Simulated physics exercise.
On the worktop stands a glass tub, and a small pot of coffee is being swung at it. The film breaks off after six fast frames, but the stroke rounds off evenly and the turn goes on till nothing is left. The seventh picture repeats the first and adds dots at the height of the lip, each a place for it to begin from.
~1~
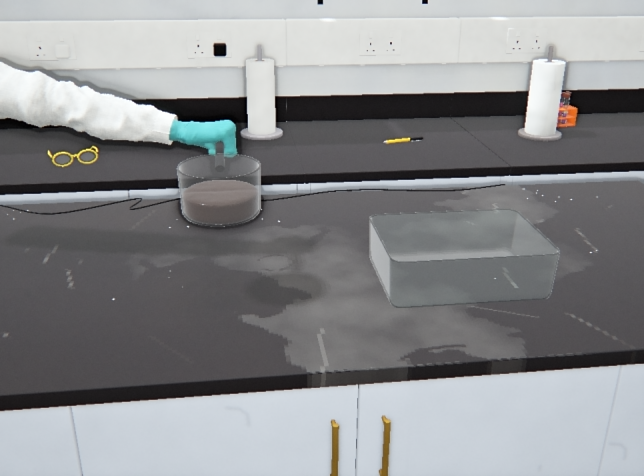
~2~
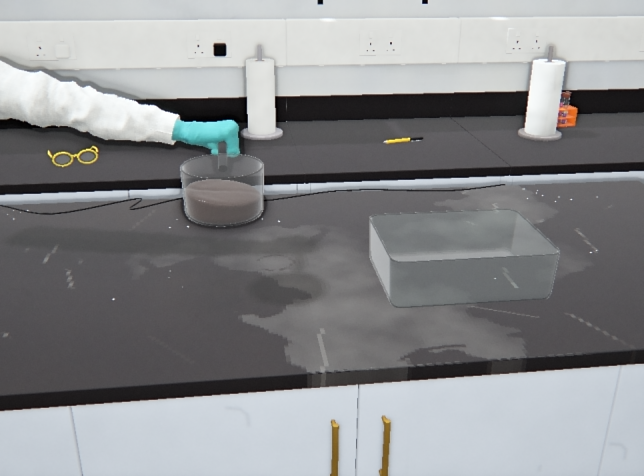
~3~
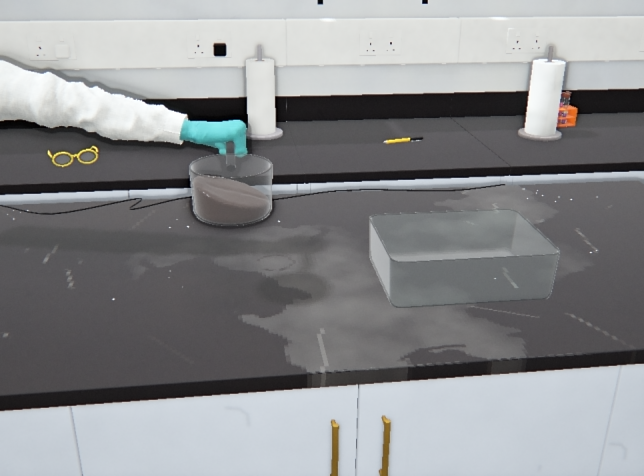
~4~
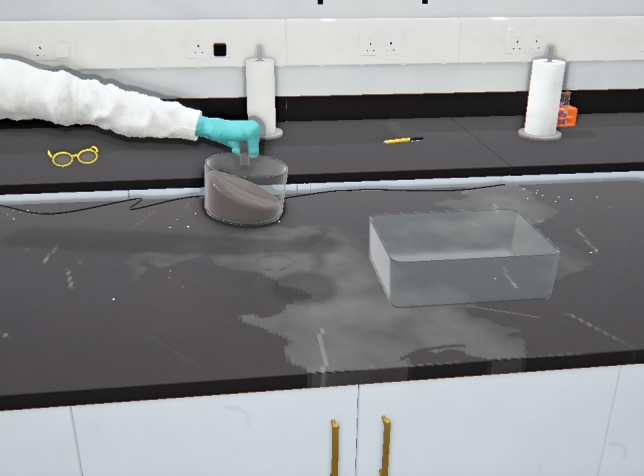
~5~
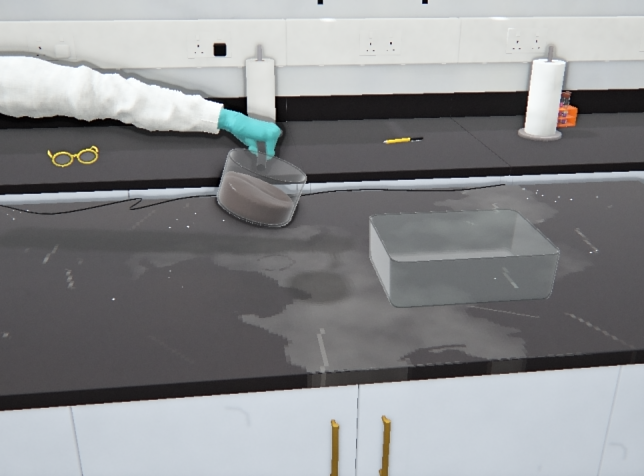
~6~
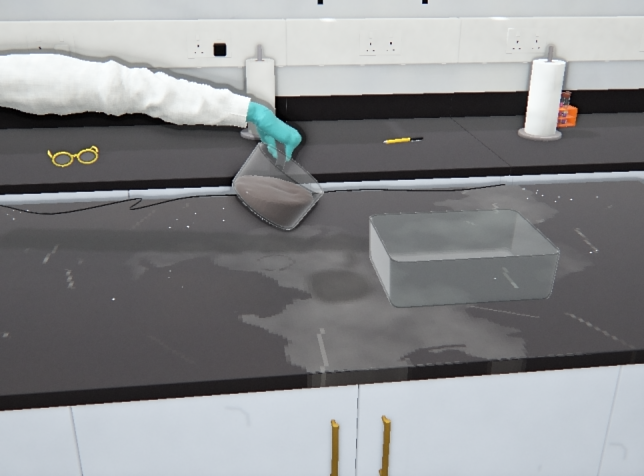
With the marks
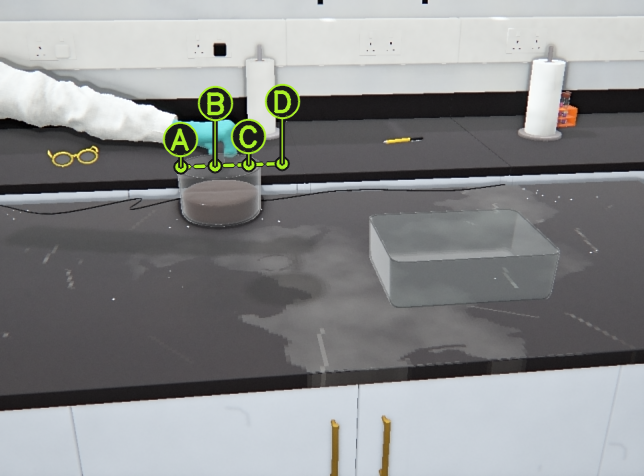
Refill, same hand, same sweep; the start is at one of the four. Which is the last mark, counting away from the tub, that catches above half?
Dot D.
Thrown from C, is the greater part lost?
Yes, that goes wrong.
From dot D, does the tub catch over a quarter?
Yes.
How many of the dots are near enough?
One of them.
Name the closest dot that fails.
C.
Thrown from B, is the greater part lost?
Yes.
On the marked copy, A at (180, 167); B at (215, 165); C at (248, 164); D at (282, 163).
Choosing A, about 0 % lands in the tub, 100 % falls short.
Choosing B, about 0 % lands in the tub, 99 % falls short.
Choosing C, about 22 % lands in the tub, 75 % falls short and 3 % goes beside or beyond.
Choosing D, about 69 % lands in the tub, 24 % falls short and 7 % goes beside or beyond.
